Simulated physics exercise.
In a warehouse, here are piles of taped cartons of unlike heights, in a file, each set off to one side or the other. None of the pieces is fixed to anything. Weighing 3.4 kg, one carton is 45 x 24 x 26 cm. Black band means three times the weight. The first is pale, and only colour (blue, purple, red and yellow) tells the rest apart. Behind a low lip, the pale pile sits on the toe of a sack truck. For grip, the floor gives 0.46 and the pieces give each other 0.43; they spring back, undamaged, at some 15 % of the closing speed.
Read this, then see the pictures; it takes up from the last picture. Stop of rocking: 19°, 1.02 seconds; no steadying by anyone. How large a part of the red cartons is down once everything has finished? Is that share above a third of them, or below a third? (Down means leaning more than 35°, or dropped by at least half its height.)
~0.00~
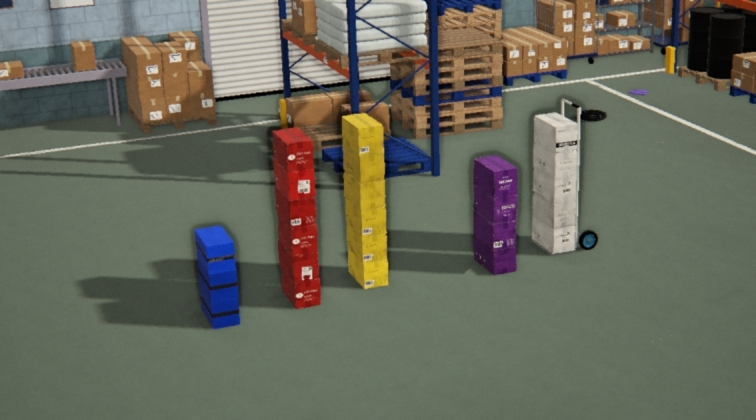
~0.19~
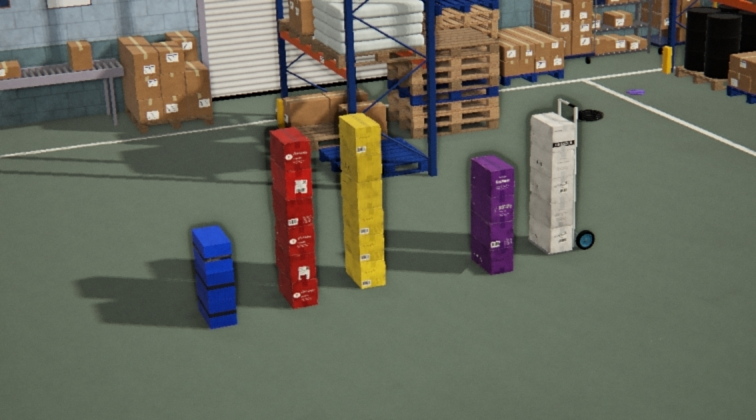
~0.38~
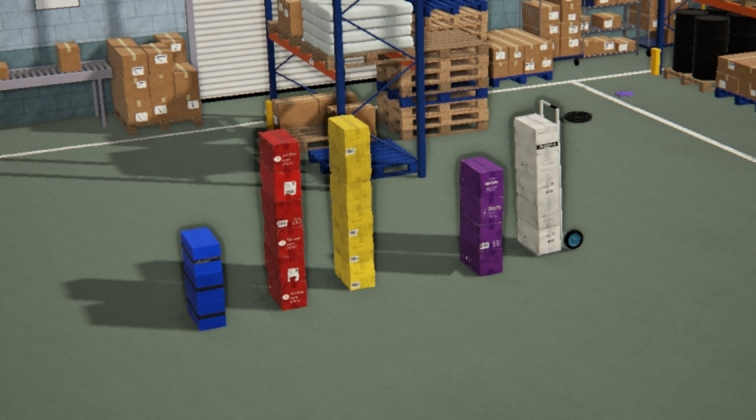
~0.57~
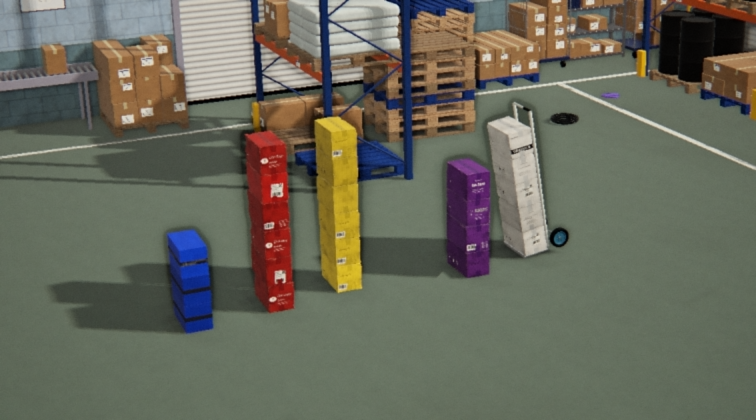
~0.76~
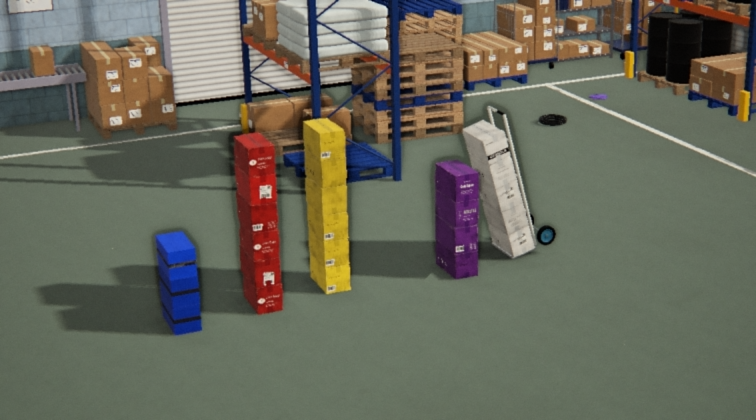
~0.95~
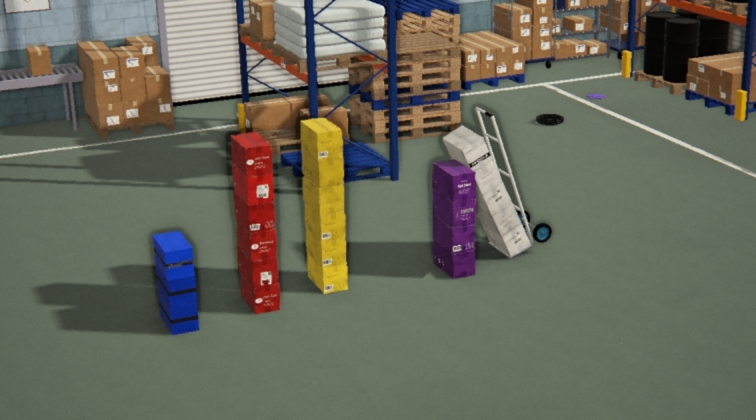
Below a third.
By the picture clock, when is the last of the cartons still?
At about 5.0 s.
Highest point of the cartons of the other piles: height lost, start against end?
I make it close to 0 cm.
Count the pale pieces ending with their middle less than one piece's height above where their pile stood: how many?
4.
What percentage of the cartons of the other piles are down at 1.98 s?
20 per cent by then.
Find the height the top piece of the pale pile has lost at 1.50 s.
About 20 cm.
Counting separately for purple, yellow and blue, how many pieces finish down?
Counting by colour, purple gives 4, yellow gives 0 and blue gives 0.
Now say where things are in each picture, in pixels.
In the first picture (pixels give the middle of a visible side; the camera pans a little), truck frame (578, 136) 0° forward; top red carton (300, 156); top yellow carton (371, 141); none of the others has stirred.
Truck frame (575, 136) 0° forward; top red carton (298, 156), in the second picture.
Truck frame (558, 137) 3° forward; top red carton (287, 158), in the third picture.
Truck frame (534, 139) 9° forward, top of the pale pile leaning 9°; top red carton (273, 160); none of the others has stirred, in the fourth picture.
Truck frame (511, 142) 15° forward, top of the pale pile leaning 16°; top red carton (262, 161); none of the others has stirred, in the fifth picture.
Truck frame (500, 143) 19° forward, top of the pale pile leaning 25°; top red carton (259, 161); top yellow carton (330, 145); none of the others has stirred, in the sixth picture.
After 1.50 s, 5 of the pale pile down; none of the 6 red cartons down (0 of 19 in all colours); top red carton unmoved; top purple carton 22° from how it stood.
After 1.98 s, 5 of the pale pile down; none of the 6 red cartons down (4 of 19 in all colours); top red carton unmoved; top purple carton on its side.
In the end (5.4 s), 5 of the pale pile down; none of the 6 red cartons down (4 of 19 in all colours); top red carton unmoved; top purple carton on its side. That is 0 per cent. From the last view, middles, top red carton near (251, 154), top purple carton near (310, 306).
